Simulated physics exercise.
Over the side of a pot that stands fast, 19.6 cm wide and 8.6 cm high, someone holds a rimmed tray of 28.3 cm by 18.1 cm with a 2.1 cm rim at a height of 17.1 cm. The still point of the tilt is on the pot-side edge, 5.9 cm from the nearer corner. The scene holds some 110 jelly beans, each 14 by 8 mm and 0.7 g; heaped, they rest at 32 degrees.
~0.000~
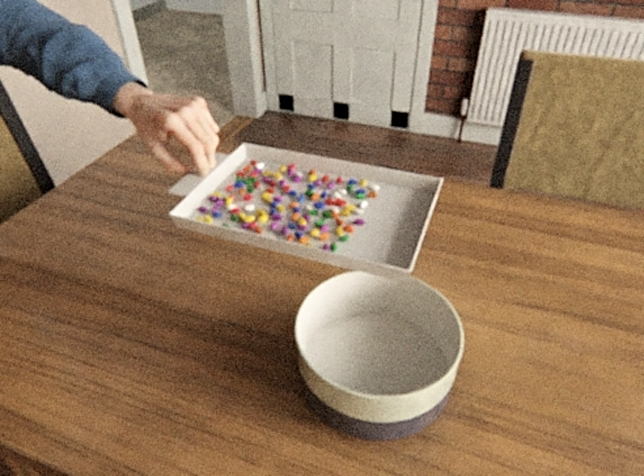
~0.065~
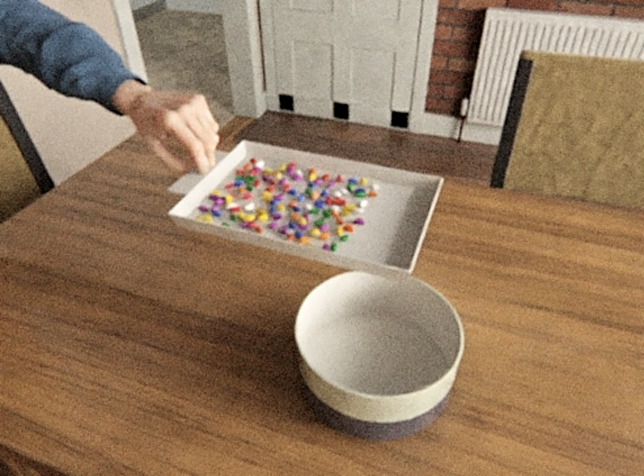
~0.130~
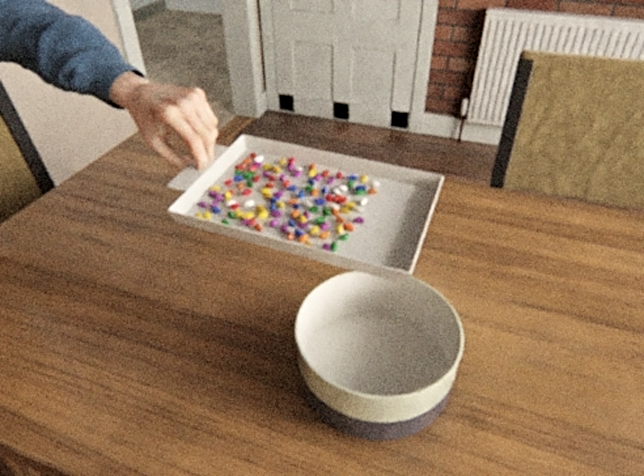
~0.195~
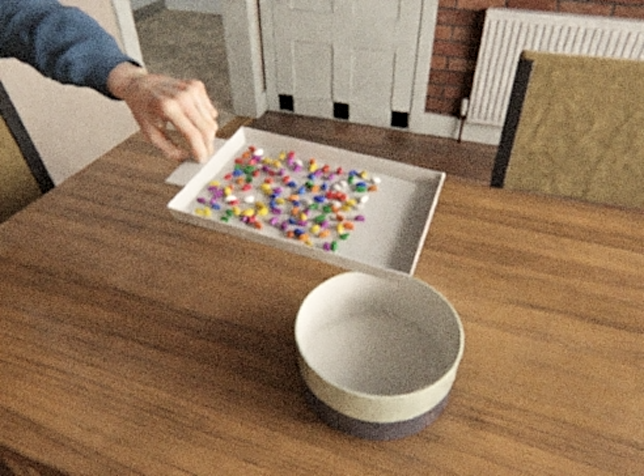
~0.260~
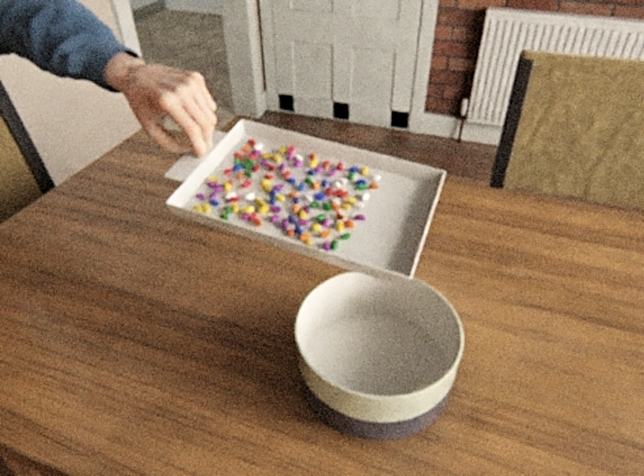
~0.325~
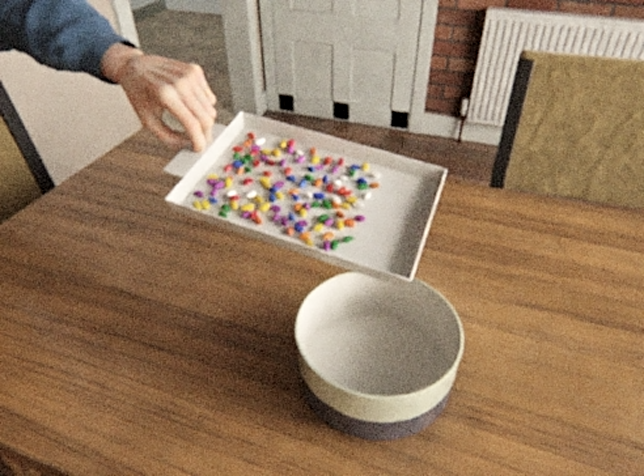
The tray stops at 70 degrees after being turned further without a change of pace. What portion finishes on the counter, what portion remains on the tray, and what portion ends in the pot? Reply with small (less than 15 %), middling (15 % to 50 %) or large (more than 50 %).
Counter - small, tray - middling, pot - large.
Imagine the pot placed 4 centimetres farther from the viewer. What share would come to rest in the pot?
Share in pot: Approx. 60 %.
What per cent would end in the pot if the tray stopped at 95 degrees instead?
In that case, near 95 percent.
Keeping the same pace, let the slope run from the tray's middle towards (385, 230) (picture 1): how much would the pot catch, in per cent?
Roughly 5 per cent.
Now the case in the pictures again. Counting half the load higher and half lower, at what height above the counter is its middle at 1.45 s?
Some 20 cm.
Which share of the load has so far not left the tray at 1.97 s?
Roughly 75 per cent.
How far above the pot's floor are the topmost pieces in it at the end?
Roughly 1.5 centimetres.
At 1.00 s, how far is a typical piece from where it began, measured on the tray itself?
9 cm.
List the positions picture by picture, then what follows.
In the first frame, tray tilt 0 degrees, front corners at (175, 213) and (407, 267); middle of the pieces at (293, 206); pot at (378, 325).
In the second frame, tray tilt 1 degrees, front corners at (175, 212) and (407, 268); middle of the pieces at (293, 205).
In the third frame, tray tilt 3 degrees, front corners at (174, 208) and (407, 269); middle of the pieces at (293, 202).
In the fourth frame, tray tilt 6 degrees, front corners at (173, 205) and (407, 271), lowest corner right front; middle of the pieces at (293, 198).
In the fifth frame, tray tilt 8 degrees, front corners at (172, 201) and (407, 273), lowest corner right front; middle of the pieces at (293, 195).
In the sixth frame, tray tilt 11 degrees, front corners at (171, 198) and (407, 275), lowest corner right front; middle of the pieces at (293, 192); pot at (378, 325). The tray's pace is about 40 degrees a second.
After 1.00 s, tilt 39 degrees; the tray holds 100 %, the pot 0 %.
After 1.45 s, tilt 57 degrees; the tray holds 95 %, the pot 5 %.
After 1.97 s, tilt 70 degrees; the tray holds 75 %, the pot 20 %.
By 3.3 s all is still; counter 0 %, tray 35 %, pot 65 %.
